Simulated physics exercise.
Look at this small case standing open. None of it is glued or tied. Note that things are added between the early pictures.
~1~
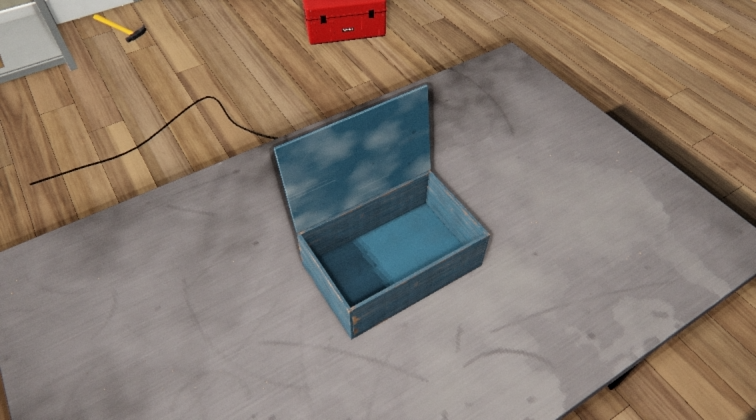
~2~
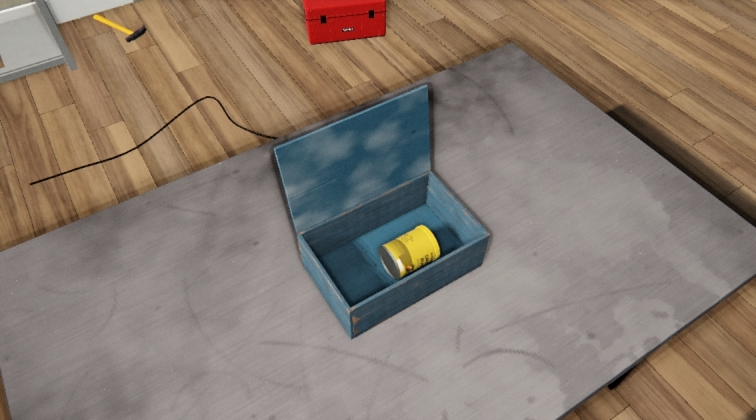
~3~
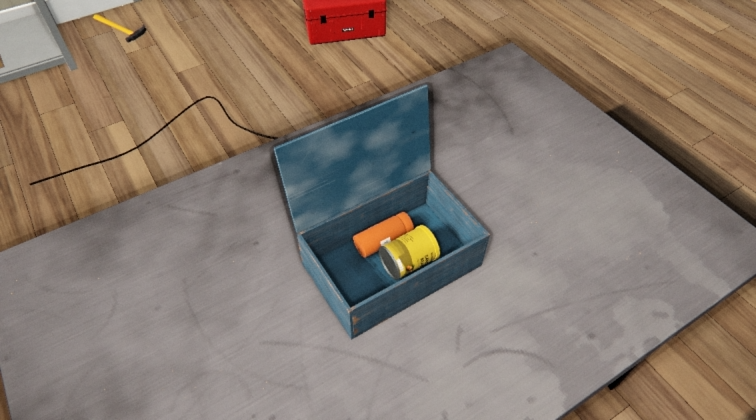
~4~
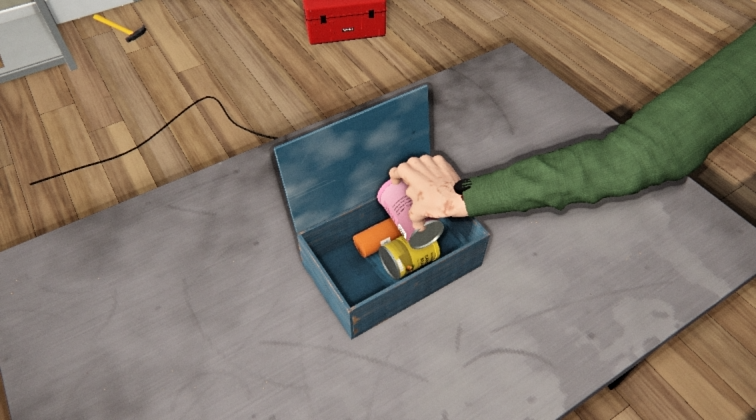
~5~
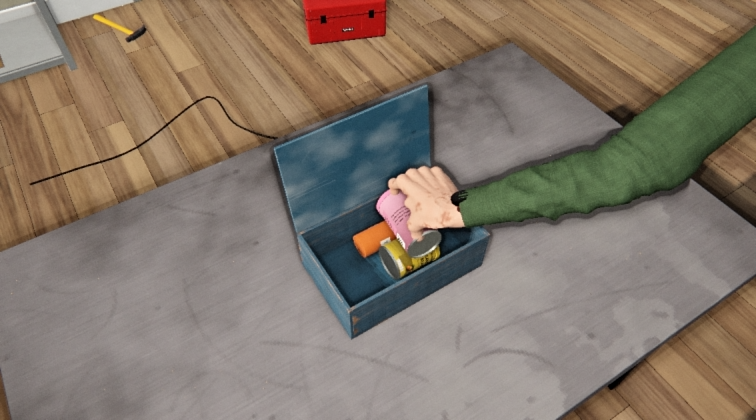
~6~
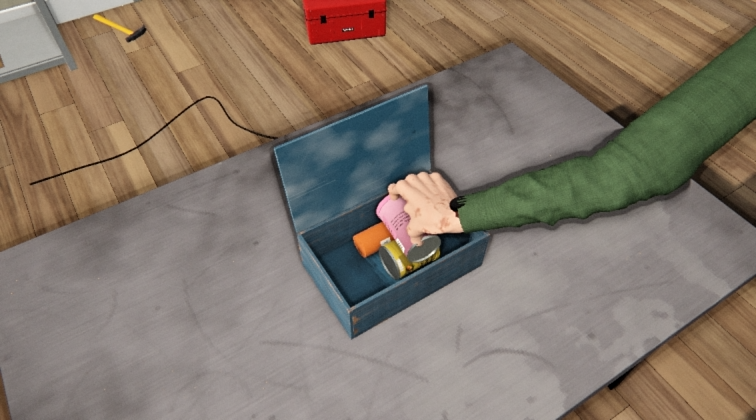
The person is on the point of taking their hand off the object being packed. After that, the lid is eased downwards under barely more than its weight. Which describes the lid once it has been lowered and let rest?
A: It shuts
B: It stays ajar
It stays ajar.
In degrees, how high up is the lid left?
Close to 25 degrees.
Then, 1.10 s after the last picture, lid starting down; pink tin rolled a little near (397, 218).
Then, 1.80 s after the last picture, lid 51° above the rim; pink tin rolled a little near (400, 222).
Then, 2.80 s after the last picture, lid 25° above the rim.
At rest, lid 26° above the rim; all 3 in place. Seen from the same camera at the end, pink tin near (400, 224).
